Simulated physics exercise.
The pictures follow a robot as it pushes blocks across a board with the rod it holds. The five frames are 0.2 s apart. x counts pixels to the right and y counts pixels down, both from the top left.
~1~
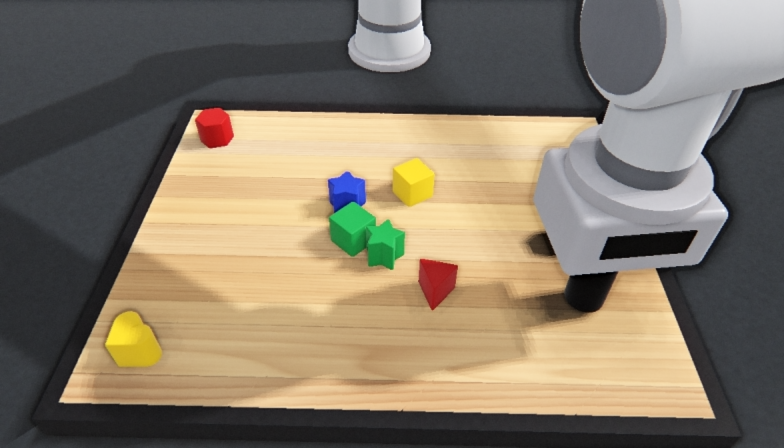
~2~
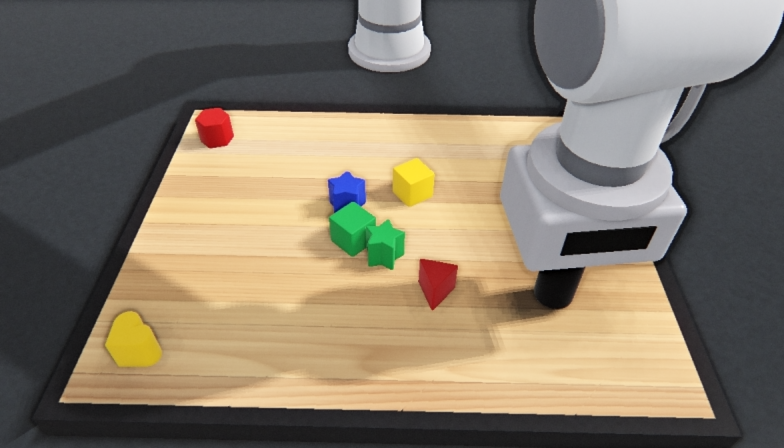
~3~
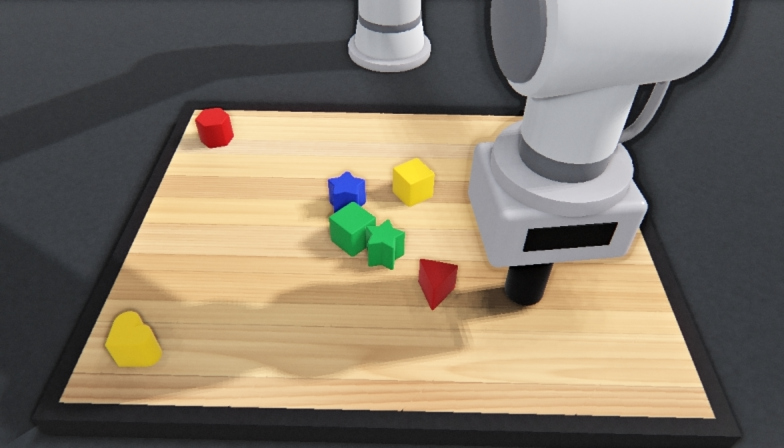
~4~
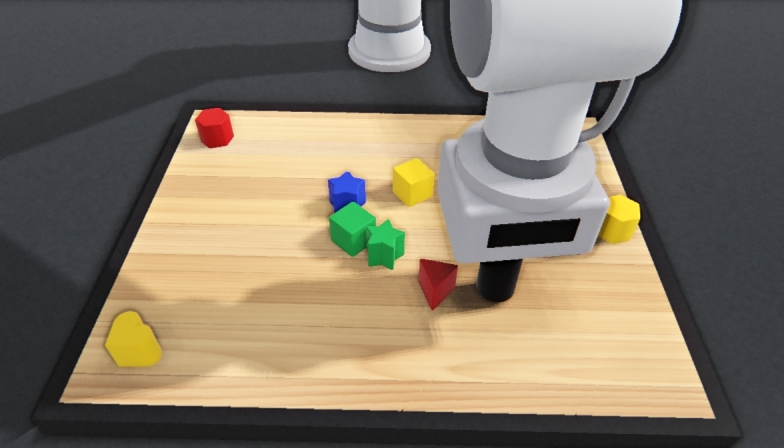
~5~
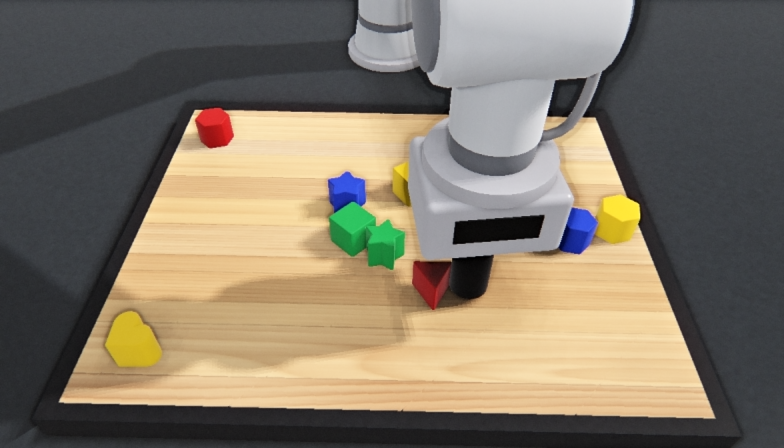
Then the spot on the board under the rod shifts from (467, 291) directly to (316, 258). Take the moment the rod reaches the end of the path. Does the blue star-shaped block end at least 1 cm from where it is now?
Short answer: Yes.
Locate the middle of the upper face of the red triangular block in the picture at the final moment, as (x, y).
At (373, 274).
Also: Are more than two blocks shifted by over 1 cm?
Yes.
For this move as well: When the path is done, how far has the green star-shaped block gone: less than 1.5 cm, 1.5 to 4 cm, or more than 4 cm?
Distance: Above 4 cm.
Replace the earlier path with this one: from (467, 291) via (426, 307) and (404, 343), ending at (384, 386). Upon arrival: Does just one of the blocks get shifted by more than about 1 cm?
The answer is yes.
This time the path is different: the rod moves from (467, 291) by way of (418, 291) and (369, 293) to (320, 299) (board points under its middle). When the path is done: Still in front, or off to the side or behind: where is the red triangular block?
The rod keeps it before itself.
On the path given first. One third of the way, rod (415, 273); red triangular block (390, 270), turned 65° anticlockwise.
Two thirds of the way, rod (363, 261); blue star-shaped block (345, 179), turned 15° clockwise; green square block (336, 203); green star-shaped block (357, 221), turned 50° clockwise; red triangular block (373, 274), turned 100° anticlockwise.
At the end, rod (316, 251); blue star-shaped block (345, 173), turned 55° clockwise; green square block (320, 190), turned 25° clockwise; green star-shaped block (326, 212), turned 75° clockwise; red triangular block (373, 274), turned 100° anticlockwise.
